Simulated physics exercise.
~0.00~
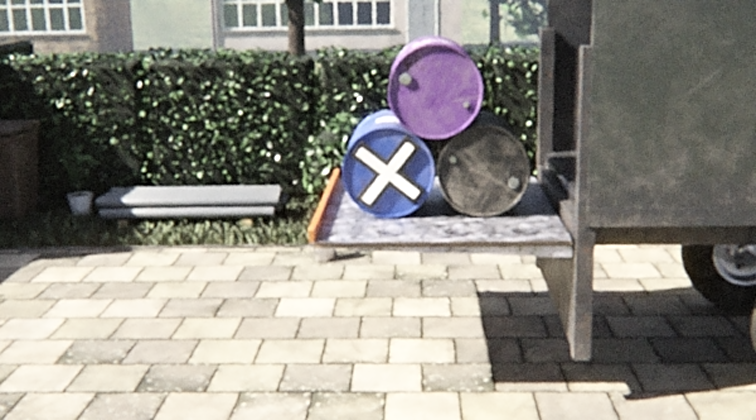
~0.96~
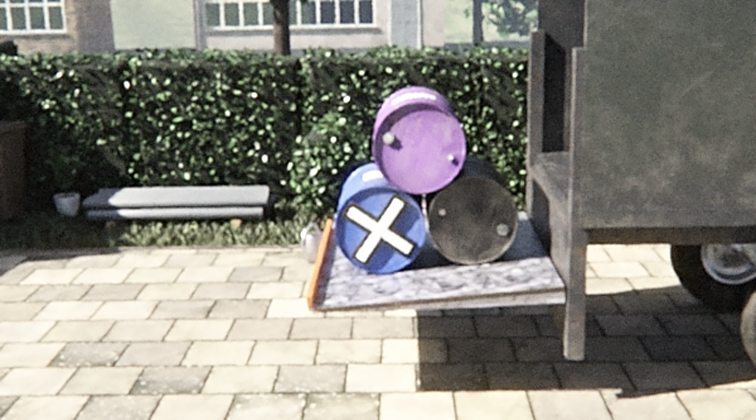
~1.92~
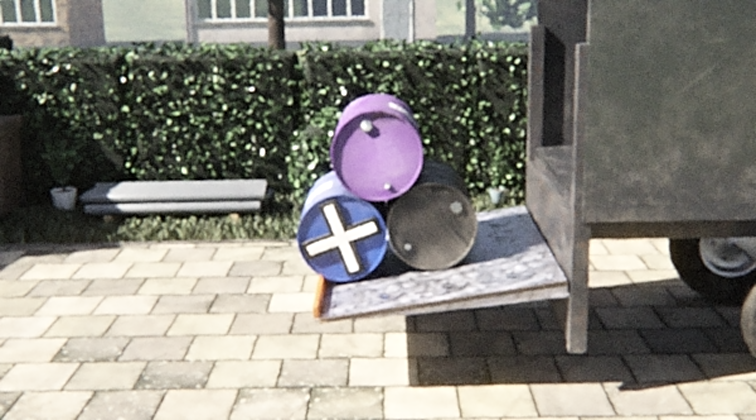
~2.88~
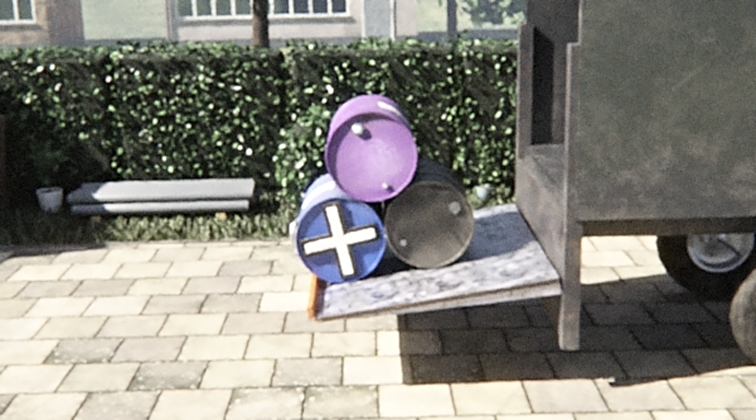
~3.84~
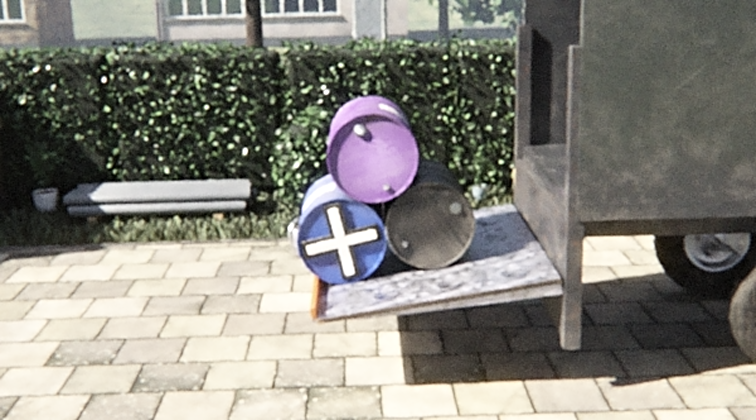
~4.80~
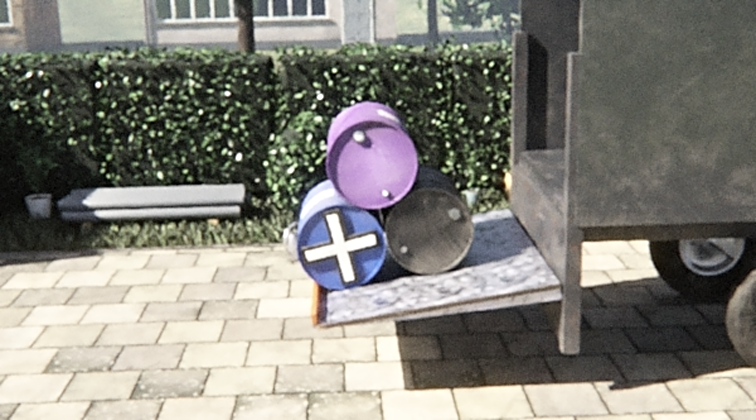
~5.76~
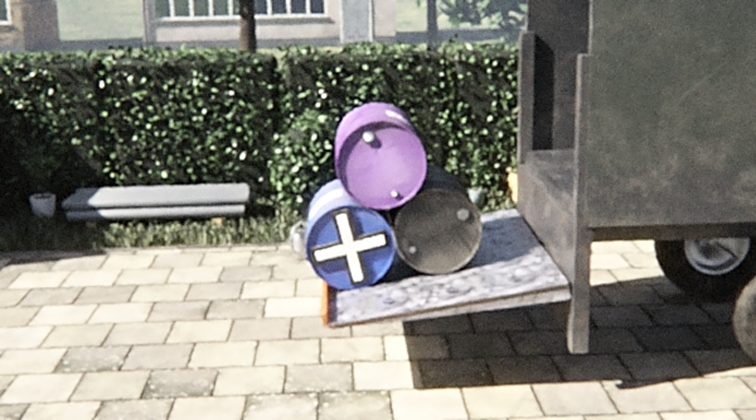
Three stacked drums, purple atop blue and black, rolling slightly left as a van's lift platform sinks and tilts, staying aboard.
